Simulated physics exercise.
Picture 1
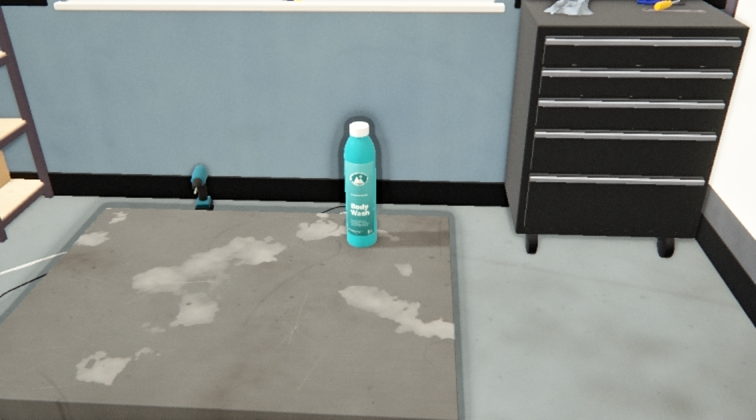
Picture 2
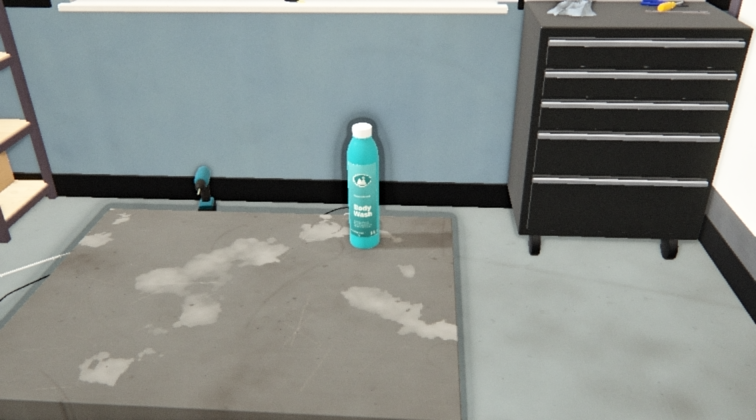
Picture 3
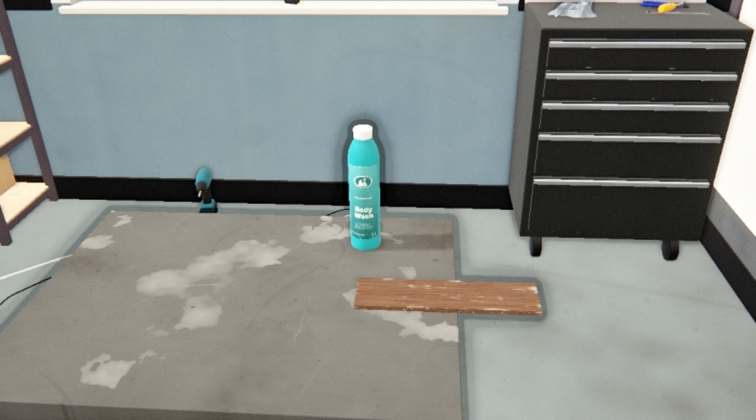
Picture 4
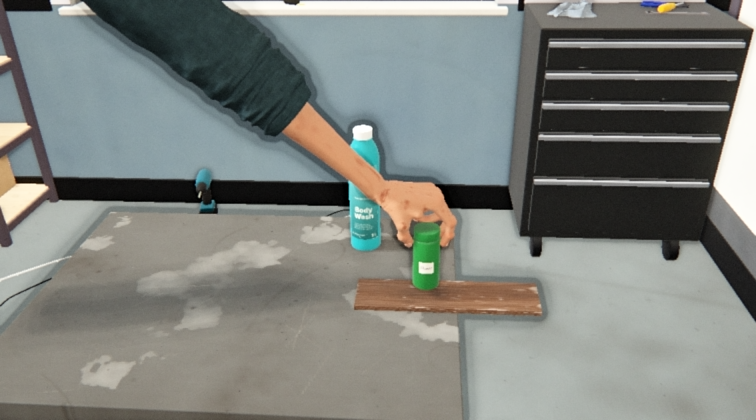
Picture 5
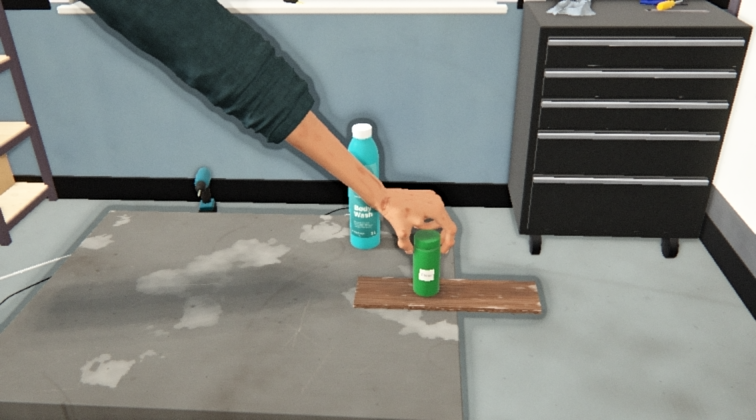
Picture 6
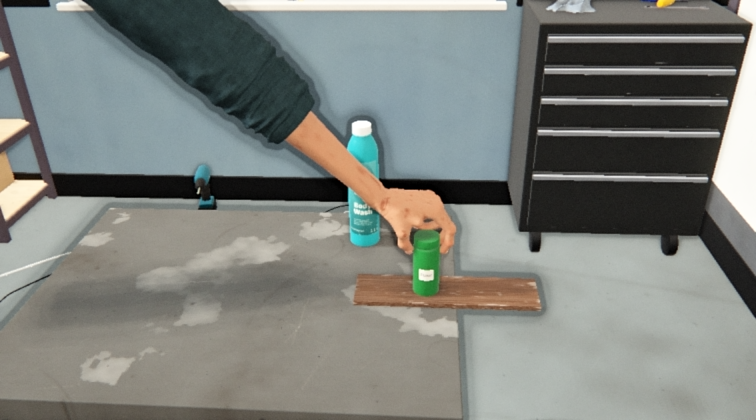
Workshop with a turquoise bottle on a low grey platform, a wooden plank appearing, then a hand lowering a green container onto it.
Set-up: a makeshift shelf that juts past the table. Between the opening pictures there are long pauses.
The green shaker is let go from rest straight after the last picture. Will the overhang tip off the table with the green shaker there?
No, it stays.
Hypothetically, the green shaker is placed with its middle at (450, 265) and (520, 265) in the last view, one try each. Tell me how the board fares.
Result 1: Stable; result 2: Falls.
Then, 0.20 s past the last view, nothing moves.
Then, 0.60 s past the last view, green shaker resting near (426, 263).
Finally, all 3 still in place. Final places as the last picture's camera would see them, green shaker near (426, 263). The board stays on the table.
